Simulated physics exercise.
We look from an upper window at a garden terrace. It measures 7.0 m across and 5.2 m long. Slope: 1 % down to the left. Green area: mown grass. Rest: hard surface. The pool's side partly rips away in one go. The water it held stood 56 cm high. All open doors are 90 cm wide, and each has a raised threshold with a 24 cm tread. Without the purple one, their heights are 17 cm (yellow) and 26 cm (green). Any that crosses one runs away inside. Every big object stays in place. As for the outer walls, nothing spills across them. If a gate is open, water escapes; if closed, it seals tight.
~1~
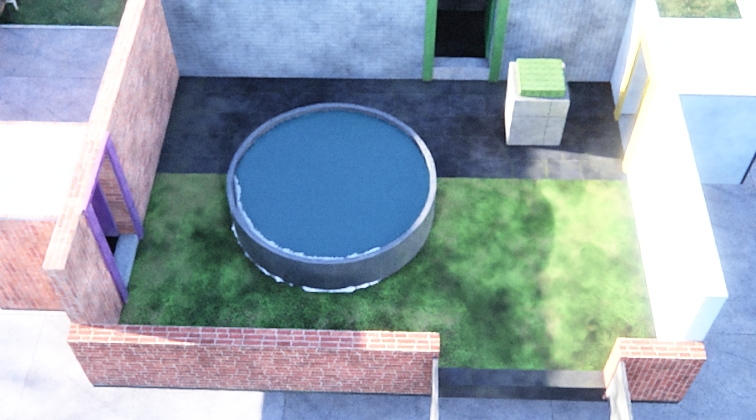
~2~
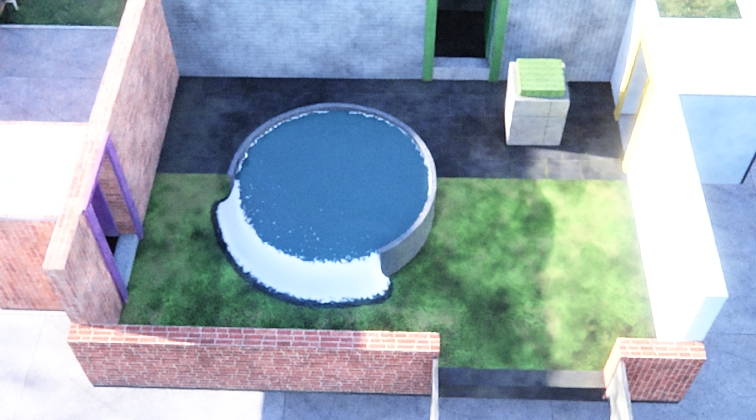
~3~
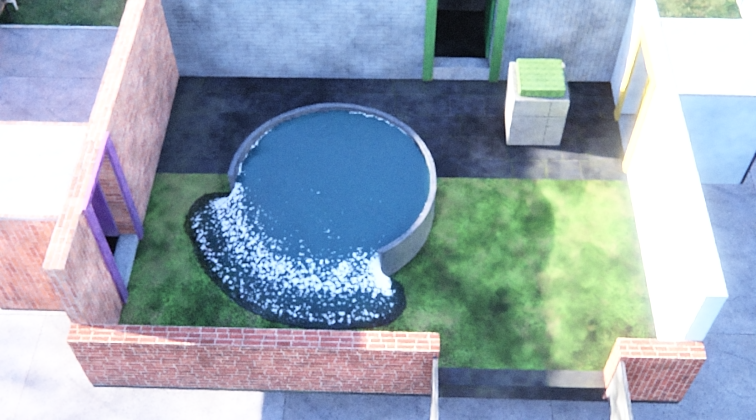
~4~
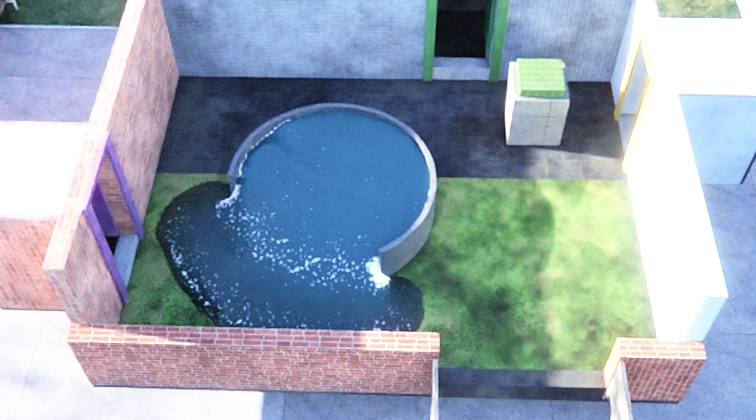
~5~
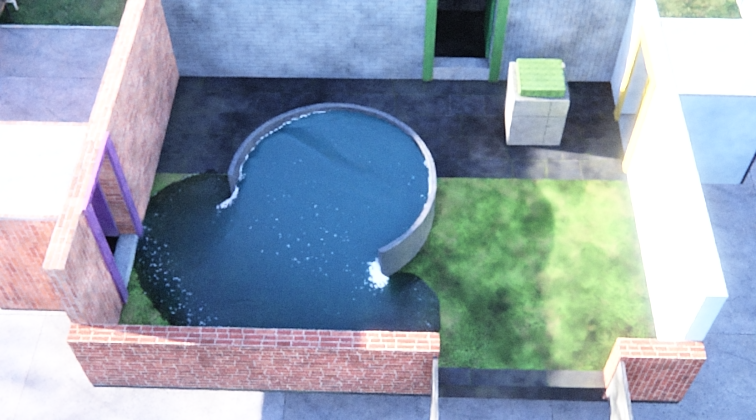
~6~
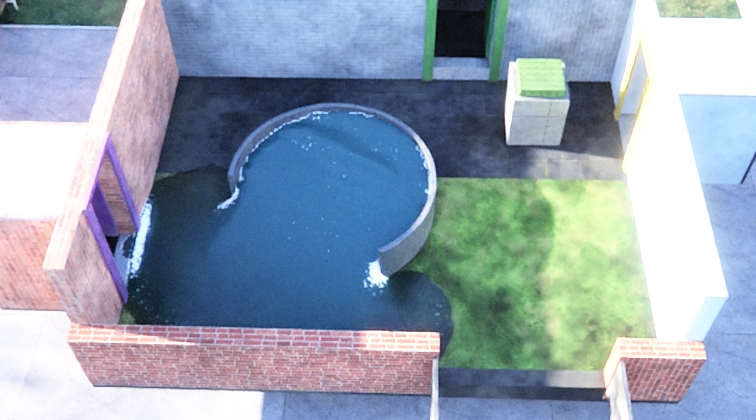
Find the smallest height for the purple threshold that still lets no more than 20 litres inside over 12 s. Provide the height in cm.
The purple threshold could go as low as about 30 cm.
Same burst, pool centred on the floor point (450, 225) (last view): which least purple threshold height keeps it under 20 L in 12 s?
In this case, 22 cm or so.
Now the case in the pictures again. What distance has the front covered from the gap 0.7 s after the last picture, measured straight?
About 3.2 m.
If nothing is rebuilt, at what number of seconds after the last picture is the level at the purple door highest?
Near 1.8 seconds.
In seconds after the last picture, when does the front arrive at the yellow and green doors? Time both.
Yellow at 6.5 s, green at 4.5 s.
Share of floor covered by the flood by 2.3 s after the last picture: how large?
Some 50 per cent is wet.
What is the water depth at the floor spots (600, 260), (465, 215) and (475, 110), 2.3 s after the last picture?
Close to 0, 0 and 0 cm, one after the other.
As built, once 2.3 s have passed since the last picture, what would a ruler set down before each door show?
Yellow door 0 cm, green door 0 cm, purple door 31 cm.
Then, 0.7 s after the last picture water covers 30 % of the floor, deepest (48 cm) near (111, 359); 25 cm at the purple door, 20 litres in over its 14 cm threshold.
Then, 2.3 s after the last picture water covers 50 % of the floor, deepest (35 cm) near (125, 359); 31 cm at the purple door, 150 litres in over its 14 cm threshold.
Then, 11.3 s after the last picture water covers 95 % of the floor, deepest (12 cm) near (158, 166); 11 cm at the purple door, 235 litres in over its 14 cm threshold.
At the purple door as built, the water peaked near 35 cm, 1.7 s after the last picture.
Run again over the same 12 s with other heights there, 30 litres in over 28 cm, 4 litres over 37.5 cm. The limit of 20 litres is kept from about 30 cm up.
